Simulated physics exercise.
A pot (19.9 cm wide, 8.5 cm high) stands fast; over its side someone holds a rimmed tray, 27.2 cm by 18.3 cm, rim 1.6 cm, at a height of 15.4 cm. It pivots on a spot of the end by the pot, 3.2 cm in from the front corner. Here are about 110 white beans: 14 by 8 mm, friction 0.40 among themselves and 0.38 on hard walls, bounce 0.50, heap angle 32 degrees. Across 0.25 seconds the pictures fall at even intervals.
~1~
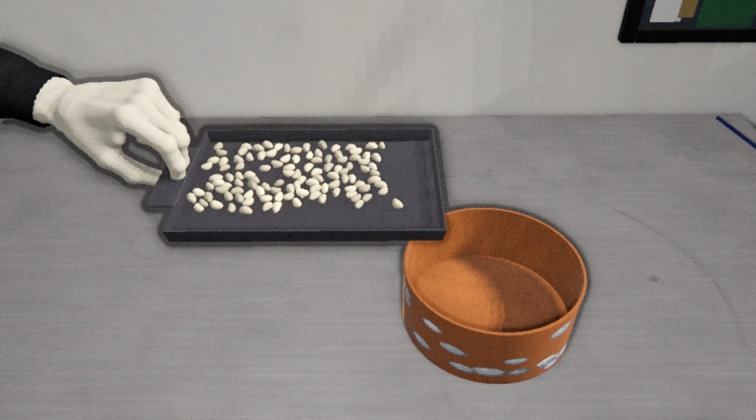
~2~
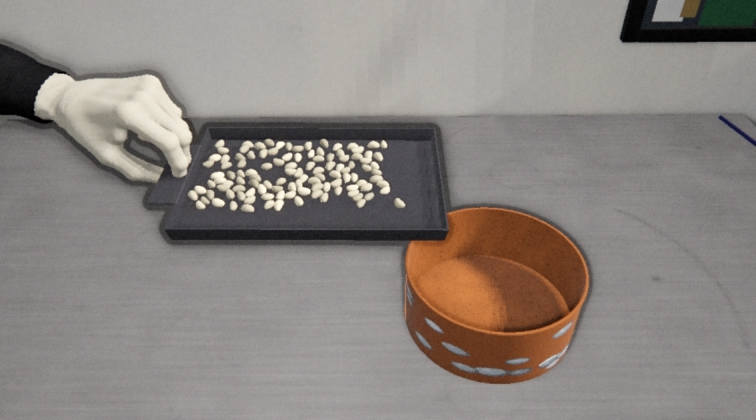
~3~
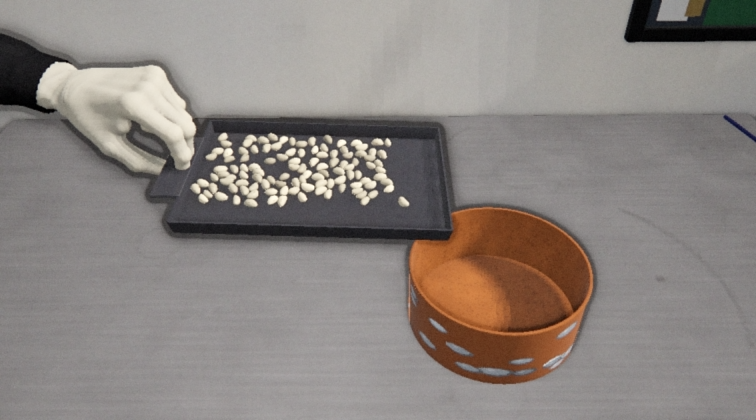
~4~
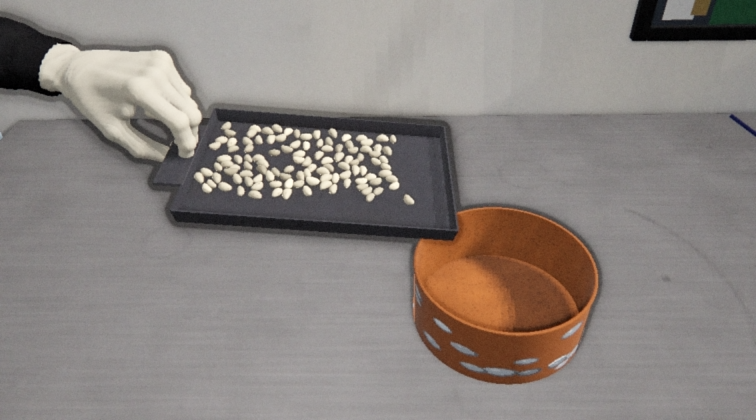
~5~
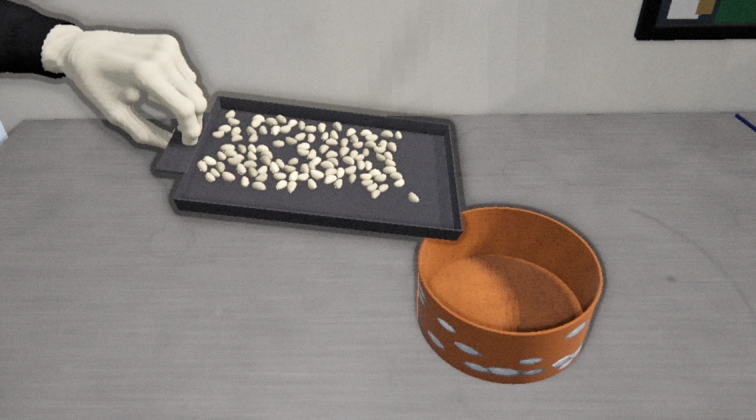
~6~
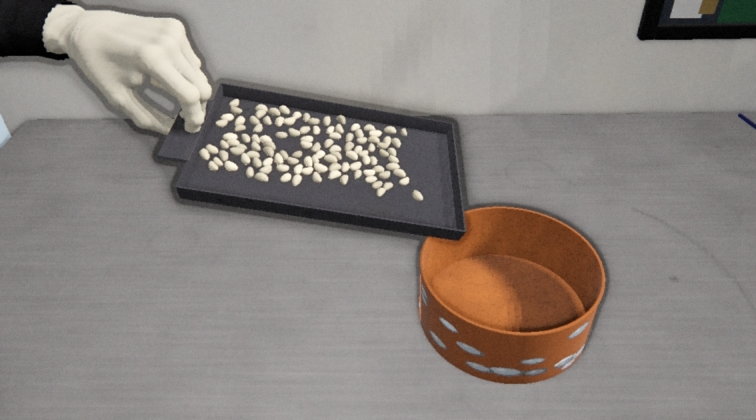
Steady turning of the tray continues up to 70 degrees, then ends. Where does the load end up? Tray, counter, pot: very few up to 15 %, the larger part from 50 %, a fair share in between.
Left on the tray the larger part; counter very few; pot a fair share.
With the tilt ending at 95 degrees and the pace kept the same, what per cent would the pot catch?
Then about 95 per cent.
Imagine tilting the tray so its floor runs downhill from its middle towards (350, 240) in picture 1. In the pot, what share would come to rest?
About 10 per cent.
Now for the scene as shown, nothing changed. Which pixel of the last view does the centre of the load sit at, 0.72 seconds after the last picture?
Look near (460, 187) in the last picture.
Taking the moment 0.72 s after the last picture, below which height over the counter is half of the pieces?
Around 18 cm up.
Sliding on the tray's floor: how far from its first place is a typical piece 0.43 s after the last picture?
About 10 cm.
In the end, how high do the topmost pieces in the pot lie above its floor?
Roughly 1.0 cm up.
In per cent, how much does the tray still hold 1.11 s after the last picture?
Of the load, some 75 percent.
Then, 0.43 s after the last picture, tilt 40 degrees; the tray holds 100 %, the pot 0 %.
Then, 0.72 s after the last picture, tilt 58 degrees; the tray holds 90 %, the pot 5 %.
Then, 1.11 s after the last picture, tilt 70 degrees; the tray holds 75 %, the pot 25 %.
In the end, tray 70 %, counter 0 %, pot 30 %.
